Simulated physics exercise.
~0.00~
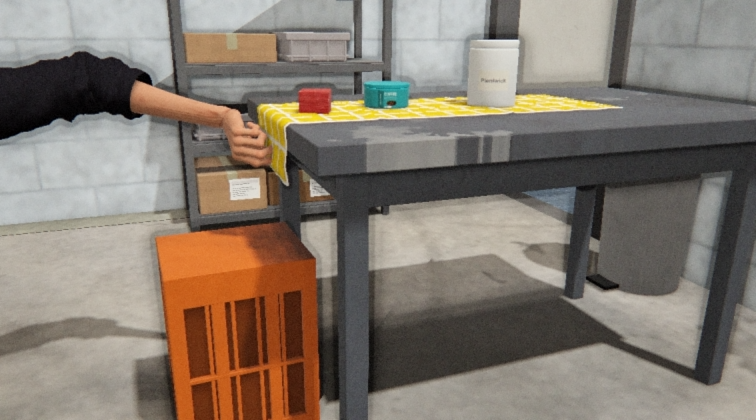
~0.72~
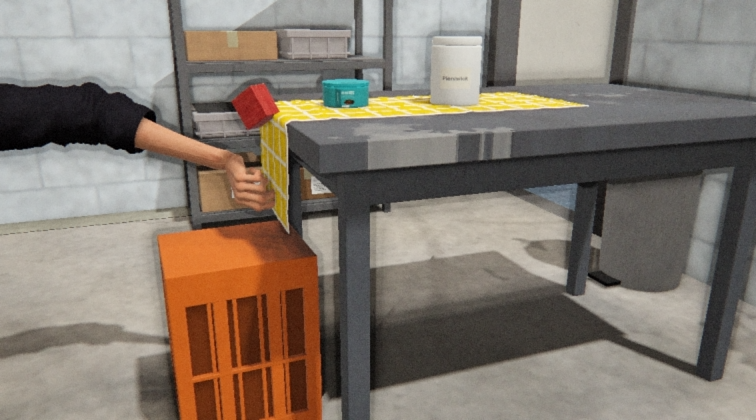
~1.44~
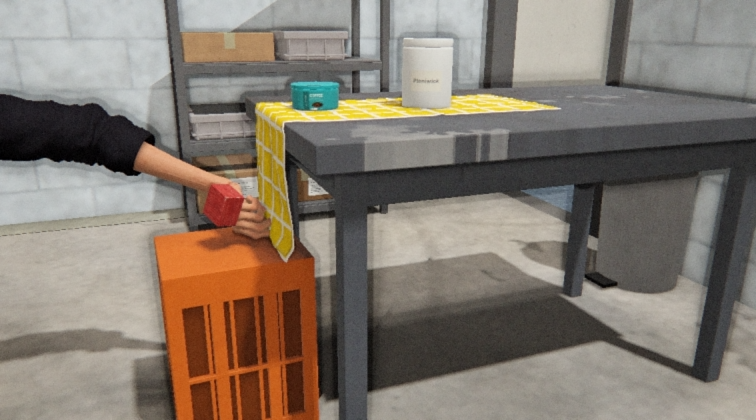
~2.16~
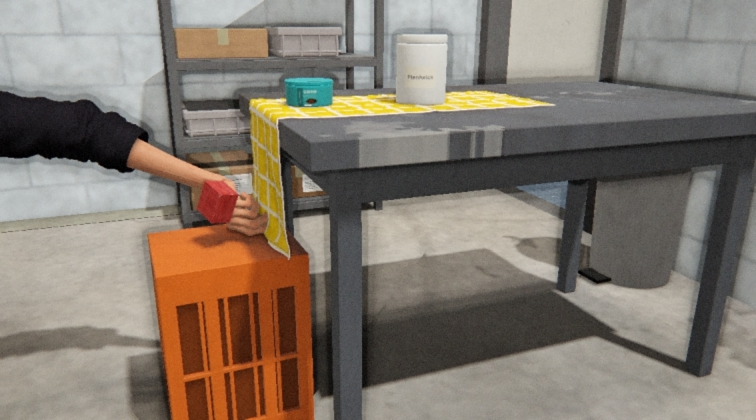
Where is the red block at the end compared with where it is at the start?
At the start the red block sits on the yellow cloth on top of the table, near its left end. By the end it is off the table, lower and further left, beside the hand and just above the orange crate.
